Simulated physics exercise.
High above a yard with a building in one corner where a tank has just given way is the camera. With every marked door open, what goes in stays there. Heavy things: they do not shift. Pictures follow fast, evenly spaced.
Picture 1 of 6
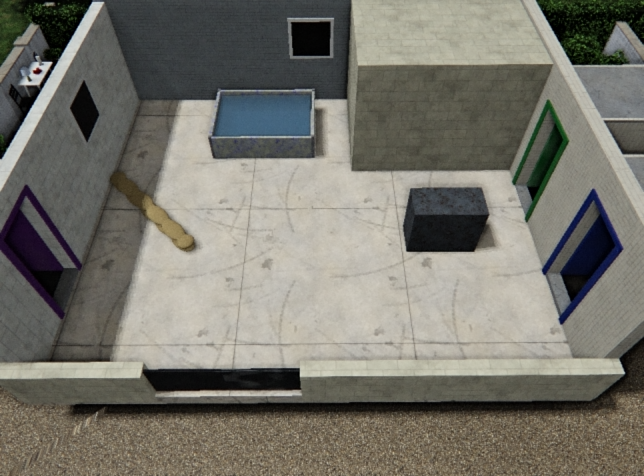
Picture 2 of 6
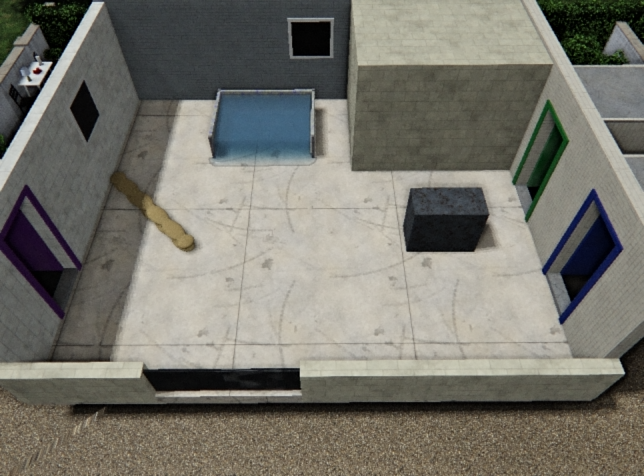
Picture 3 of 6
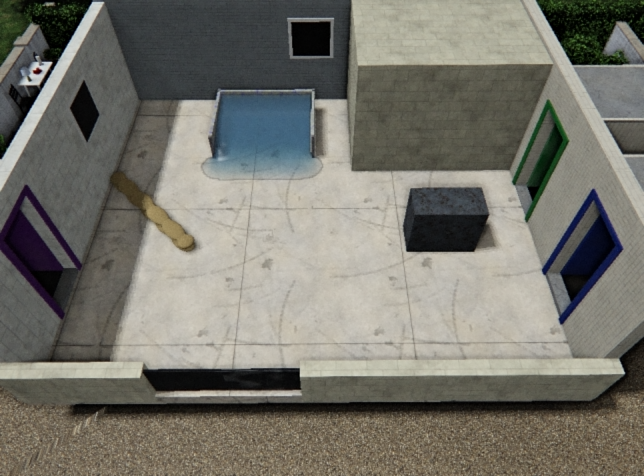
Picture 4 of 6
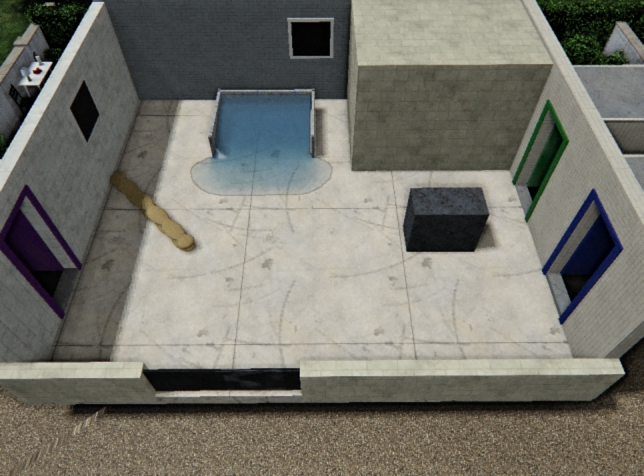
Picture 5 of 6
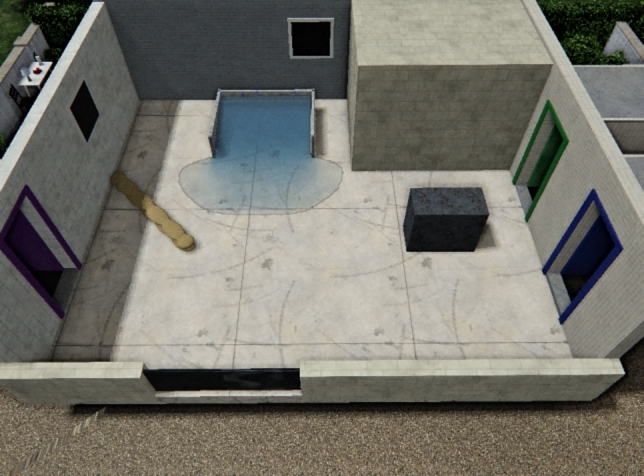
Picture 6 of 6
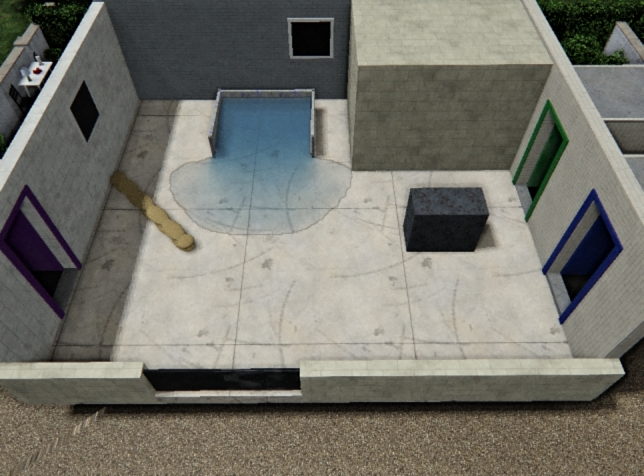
A roofless building with pale walls, a dark grey back wall and a cracked, light concrete floor is seen from high above, with gravel in front. A blue water tank stands at the back, a large pale block and smaller dark block to its right, a tan plank at left, a purple-framed doorway left, and green and blue ones right. The tank's front opens and water pours out, spreading forward in a widening, rounded sheet.
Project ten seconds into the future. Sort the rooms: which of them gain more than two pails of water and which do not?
The green door gains no more; the purple door gains no more; the blue door gains no more.
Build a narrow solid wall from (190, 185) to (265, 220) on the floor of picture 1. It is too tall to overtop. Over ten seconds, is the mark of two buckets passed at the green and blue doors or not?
The green one exceeds the threshold; the blue one falls short of the threshold.
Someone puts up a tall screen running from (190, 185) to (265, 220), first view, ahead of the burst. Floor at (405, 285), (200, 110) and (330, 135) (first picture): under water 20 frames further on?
Taking them in order, I'd say soaked, parched and parched.
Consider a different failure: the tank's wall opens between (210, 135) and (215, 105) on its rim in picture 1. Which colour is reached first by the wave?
My pick is the purple-painted one.
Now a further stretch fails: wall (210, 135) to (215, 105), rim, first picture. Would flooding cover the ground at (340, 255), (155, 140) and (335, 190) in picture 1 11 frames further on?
Taken one by one: Unaffected, then sodden, then unaffected.
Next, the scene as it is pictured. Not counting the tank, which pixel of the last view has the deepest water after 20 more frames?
Approximate pixel: (254, 381).
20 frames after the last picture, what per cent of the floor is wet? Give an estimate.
About 50 percent.
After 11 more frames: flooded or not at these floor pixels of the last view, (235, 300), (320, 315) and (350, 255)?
First spot submerged, second spot submerged, third spot submerged.
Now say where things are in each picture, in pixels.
The first frame shows the water tank at (264, 116) is whole and still.
In the second frame, water pours out at (263, 151) and has run to (213, 161).
In the third frame, the front is at (206, 169), out from the gap at (263, 152).
In the fourth frame, water pours out at (263, 152) and has run to (196, 177).
In the fifth frame, water pours out at (263, 152) and has run to (188, 189).
In the sixth frame, water pours out at (263, 152) and has run to (210, 226).
A moment on, water covers 25 % of the floor; the green door not reached, the purple door not reached, the blue door not reached.
Next, water covers 40 % of the floor; the green door not reached, the purple door not reached, the blue door not reached.
Then, water covers 50 % of the floor; the green door not reached, the purple door not reached, the blue door not reached.
Later, water covers 70 % of the floor; the green door not reached, the purple door wet at the sill, nothing in, the blue door wet at the sill, nothing in.
In the end, water covers 85 % of the floor; the green door under two buckets in, the purple door wet at the sill, nothing in, the blue door wet at the sill, nothing in.
